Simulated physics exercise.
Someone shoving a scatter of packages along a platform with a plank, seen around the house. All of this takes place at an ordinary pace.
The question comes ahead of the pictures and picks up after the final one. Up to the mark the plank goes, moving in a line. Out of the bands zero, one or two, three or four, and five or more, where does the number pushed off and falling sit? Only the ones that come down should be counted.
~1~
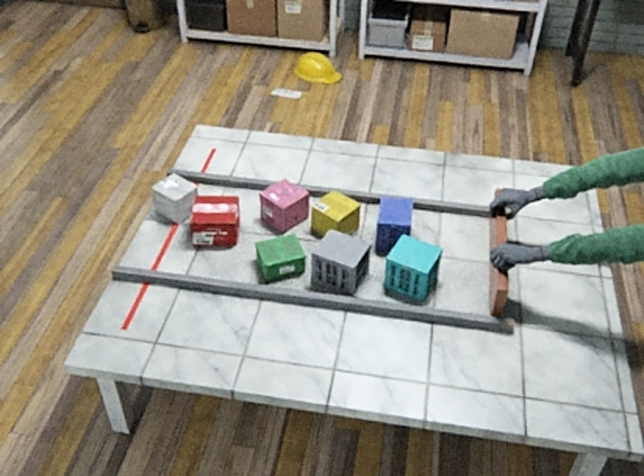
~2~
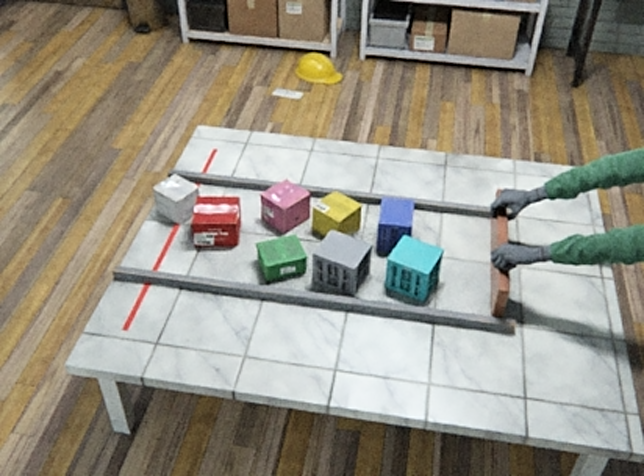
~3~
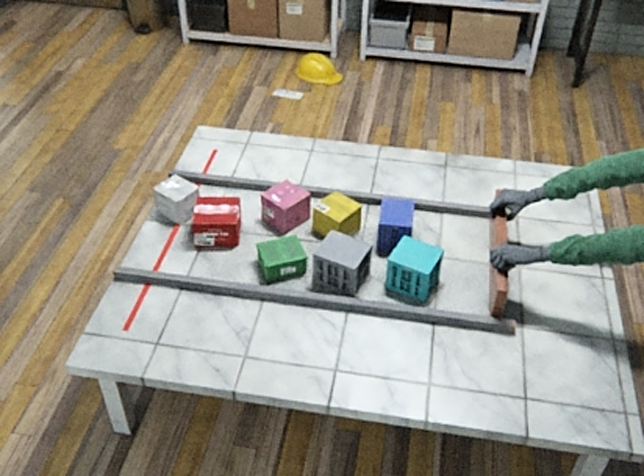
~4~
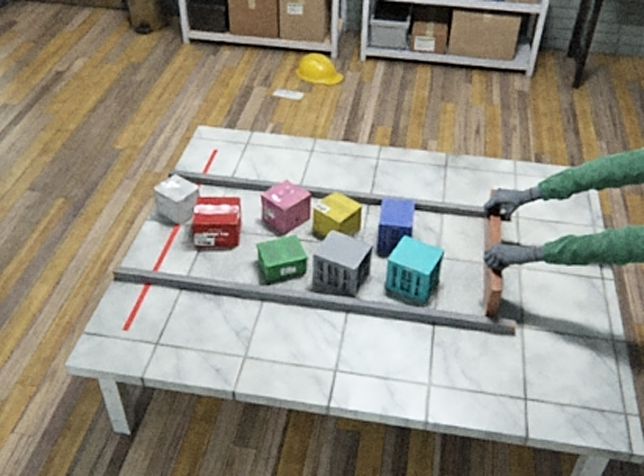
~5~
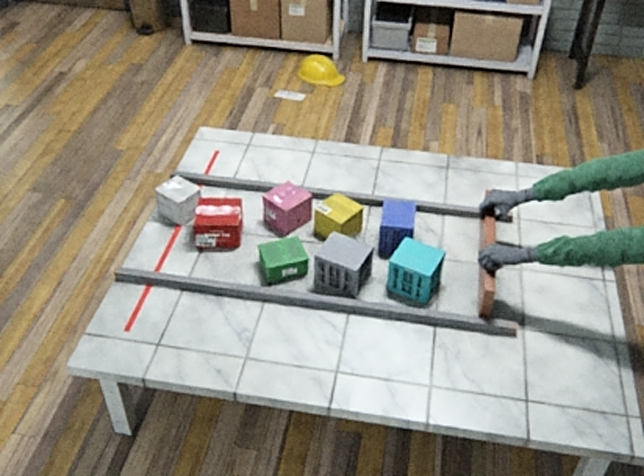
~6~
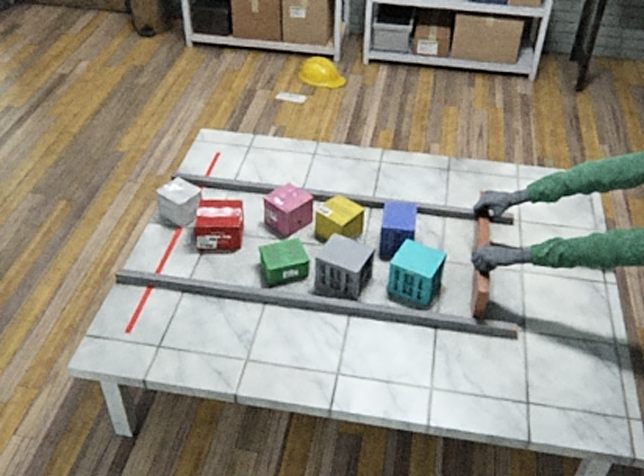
It sits at five or more.
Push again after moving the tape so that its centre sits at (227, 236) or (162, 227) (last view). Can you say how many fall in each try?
In the first try the count is 3, and in the second it is 8.
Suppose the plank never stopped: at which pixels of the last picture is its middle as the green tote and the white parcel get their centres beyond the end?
The middle is at (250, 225) when it's the green tote, and at (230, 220) when it's the white parcel.
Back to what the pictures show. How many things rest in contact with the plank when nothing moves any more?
The count comes out at 2.
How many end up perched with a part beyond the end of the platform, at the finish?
That adds up to 1.
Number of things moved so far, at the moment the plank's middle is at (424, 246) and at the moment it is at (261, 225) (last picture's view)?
By the first moment it's 1, by the second it's 8.
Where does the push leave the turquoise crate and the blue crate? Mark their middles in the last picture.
Final positions: Near (143, 240); near (170, 200).
Soon after, none off yet; white parcel at rest near (180, 202); red parcel at rest near (220, 224); pink parcel at rest near (289, 209).
Then, none off yet; white parcel moved a little near (175, 199); red parcel moved about its own width near (187, 224); pink parcel moved well along near (213, 192).
By the end, the number that fall off is five or more; fallen, grey crate, yellow box, green tote, pink parcel, red parcel and white parcel.
